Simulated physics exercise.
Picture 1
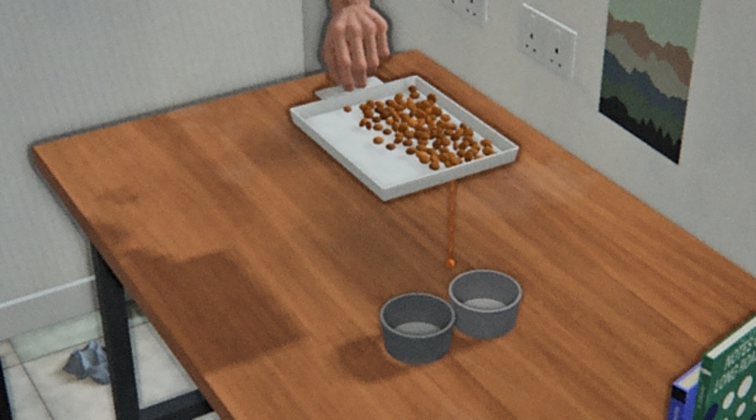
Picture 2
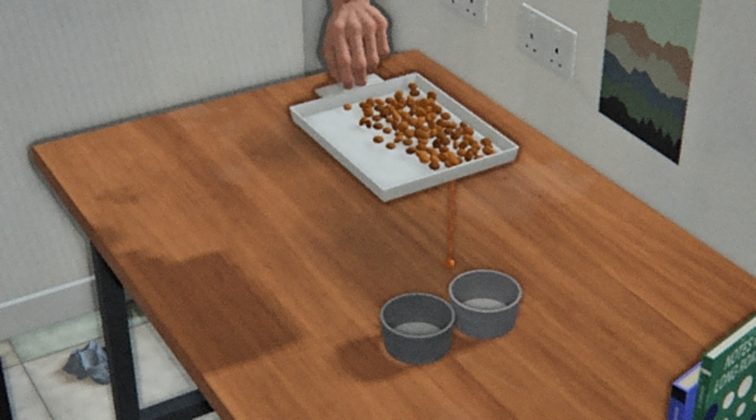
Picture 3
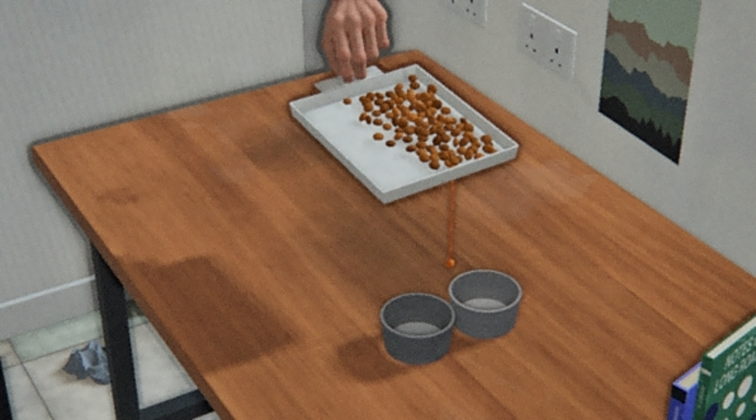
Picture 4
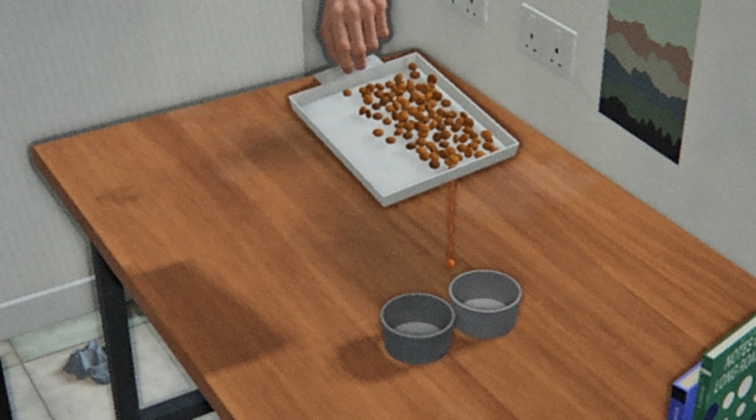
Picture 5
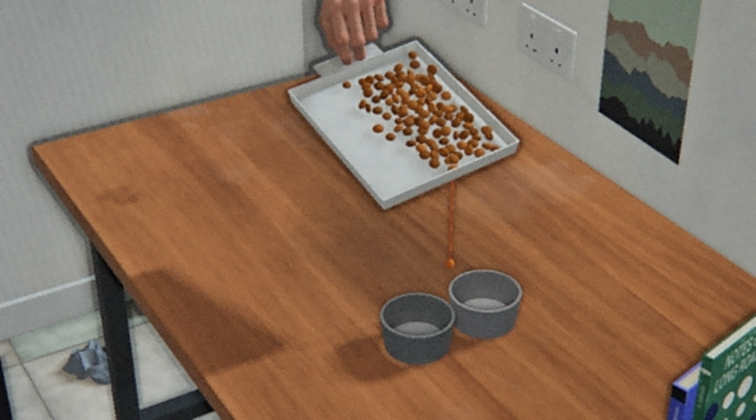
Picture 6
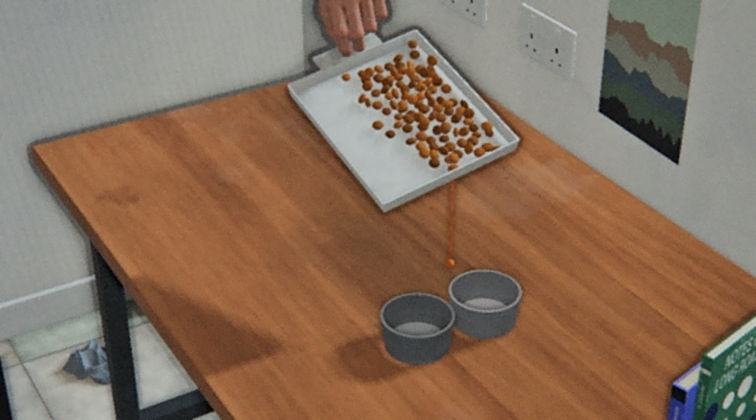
A hand held a white tray of brown cat kibble above two empty grey dishes on a wooden table, then gradually raised the back of it, tilting the pouring end slightly lower at its left corner.
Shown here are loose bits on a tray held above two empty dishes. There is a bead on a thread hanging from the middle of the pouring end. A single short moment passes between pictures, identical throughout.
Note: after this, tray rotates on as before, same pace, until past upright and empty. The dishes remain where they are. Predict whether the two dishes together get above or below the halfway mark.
Below.
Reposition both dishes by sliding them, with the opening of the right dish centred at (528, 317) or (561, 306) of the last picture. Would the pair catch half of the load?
Placing 1: A minority of it. Placing 2: A minority of it.
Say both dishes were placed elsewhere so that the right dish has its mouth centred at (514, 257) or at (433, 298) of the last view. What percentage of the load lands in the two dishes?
First position: Some 0 %; second position: Some 40 %.
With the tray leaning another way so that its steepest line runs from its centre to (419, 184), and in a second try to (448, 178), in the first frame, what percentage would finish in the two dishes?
In order, 70 in a hundred and 70 in a hundred.
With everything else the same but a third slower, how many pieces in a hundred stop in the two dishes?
Close to 30 in a hundred.
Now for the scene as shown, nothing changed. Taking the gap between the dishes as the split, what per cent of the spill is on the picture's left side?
Close to 100 per cent.
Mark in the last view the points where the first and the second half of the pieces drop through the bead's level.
About (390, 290), and after that about (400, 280).
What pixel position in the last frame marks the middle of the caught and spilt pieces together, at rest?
I'd say the middle ends up at about (386, 326).
Soon, tray tipped steeply; most on the tray; a stray few in the left dish; a small part in the air.
A while on, tray tipped past a quarter turn; a small part on the tray; about a third in the left dish; about half outside both; a small part in the air.
Towards the end, tray tipped past a quarter turn; about a third in the left dish; about two thirds outside both.
Finally, tray tipped past a quarter turn; about a third in the left dish; none in the right dish; about two thirds outside both.
